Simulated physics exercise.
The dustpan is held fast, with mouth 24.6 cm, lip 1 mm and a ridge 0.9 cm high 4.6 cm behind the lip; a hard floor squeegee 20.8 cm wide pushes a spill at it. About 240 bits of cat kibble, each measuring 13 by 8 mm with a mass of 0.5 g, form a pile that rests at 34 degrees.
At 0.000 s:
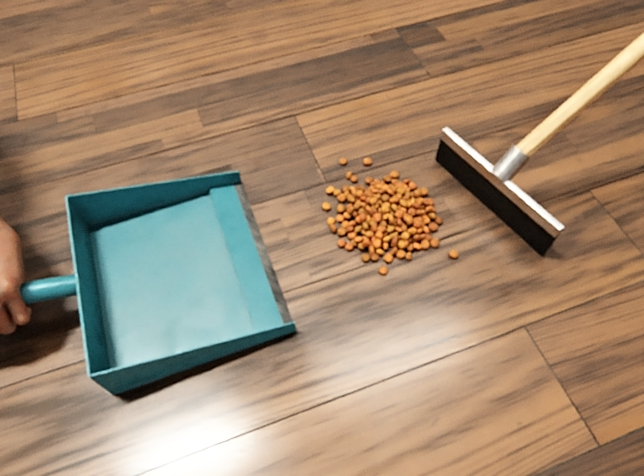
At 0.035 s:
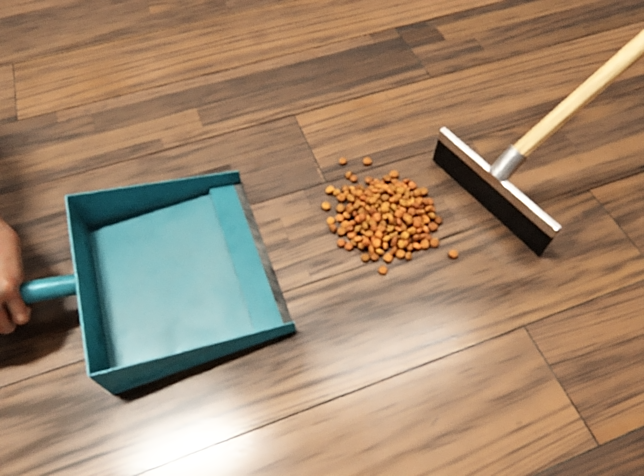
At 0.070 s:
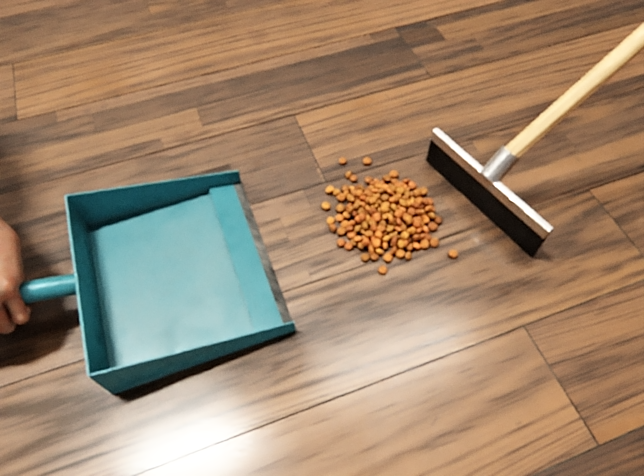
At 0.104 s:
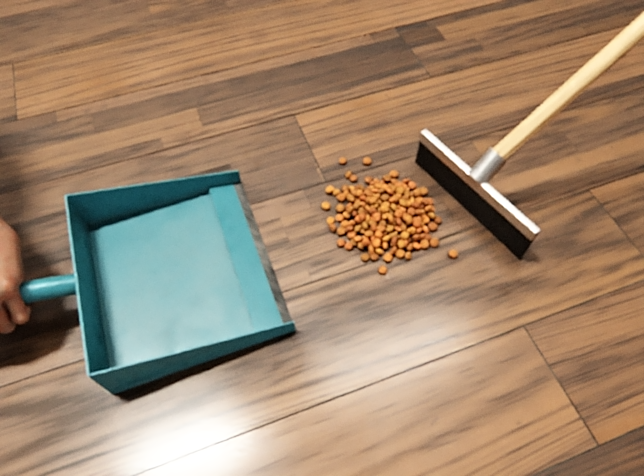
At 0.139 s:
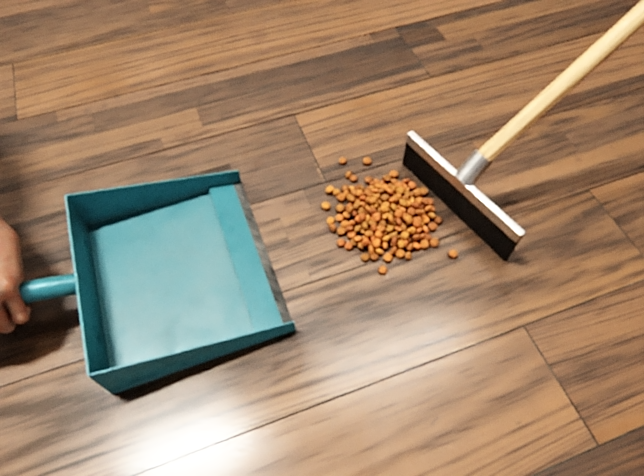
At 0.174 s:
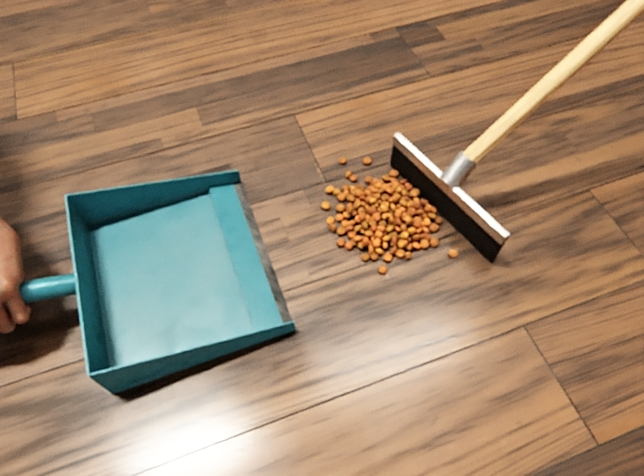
A hand at the left held a teal dustpan still on the wood floor while a wooden-handled squeegee slid left, its blade just reaching the near-motionless pile of orange-brown kibble.
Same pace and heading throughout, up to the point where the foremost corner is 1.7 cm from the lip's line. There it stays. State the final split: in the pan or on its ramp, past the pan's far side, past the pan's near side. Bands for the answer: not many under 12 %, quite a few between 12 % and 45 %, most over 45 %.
In the pan or on its ramp: Quite a few; past the pan's far side: Not many; past the pan's near side: Not many.
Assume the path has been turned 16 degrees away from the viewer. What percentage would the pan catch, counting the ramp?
Result: Close to 5 %, ramp counted.
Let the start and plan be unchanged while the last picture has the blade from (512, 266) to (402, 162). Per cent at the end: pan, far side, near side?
Pan 30 % / far 0 % / near 15 %.
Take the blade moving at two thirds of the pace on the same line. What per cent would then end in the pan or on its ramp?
Then around 20 per cent.
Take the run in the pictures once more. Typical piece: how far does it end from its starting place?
That distance is close to 16 cm.
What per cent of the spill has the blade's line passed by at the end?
My guess is close to 10 per cent.
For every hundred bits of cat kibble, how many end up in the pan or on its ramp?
I'd say around 25 percent.
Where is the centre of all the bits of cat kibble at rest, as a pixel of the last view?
Close to pixel (276, 246).
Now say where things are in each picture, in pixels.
In the first picture, blade from (556, 232) to (445, 136), moved 0.0 cm, 0 of the pieces shifted so far; middle of the pieces at (386, 209); pan at (170, 280).
In the second picture, blade from (553, 232) to (442, 136), moved 0.3 cm, 0 of the pieces shifted so far; middle of the pieces at (385, 209).
In the third picture, blade from (545, 233) to (435, 136), moved 1.4 cm, 0 of the pieces shifted so far; middle of the pieces at (385, 209).
In the fourth picture, blade from (533, 235) to (424, 138), moved 3.0 cm, 0 of the pieces shifted so far; middle of the pieces at (385, 209).
In the fifth picture, blade from (518, 237) to (410, 139), moved 4.9 cm, 0 of the pieces shifted so far; middle of the pieces at (385, 208).
In the sixth picture, blade from (502, 239) to (397, 141), moved 6.9 cm, 23 of the pieces shifted so far; middle of the pieces at (385, 208); pan at (170, 279). The blade's pace is about 0.56 m/s, heading 12 degrees away from the viewer's side.
Then, at 0.36 s, middle of the blade 14 cm from the lip; 0 % over the lip, far side 0 %, near side 0 %.
After 0.49 s, middle of the blade 7 cm from the lip; 0 % over the lip, far side 0 %, near side 5 %.
Then, at 0.74 s, middle of the blade 4 cm from the lip; 25 % over the lip, far side 0 %, near side 5 %.
At rest (1.0 s), pan 25 %, far side 0 %, near side 5 %, in front of the lip or behind the blade 70 %.
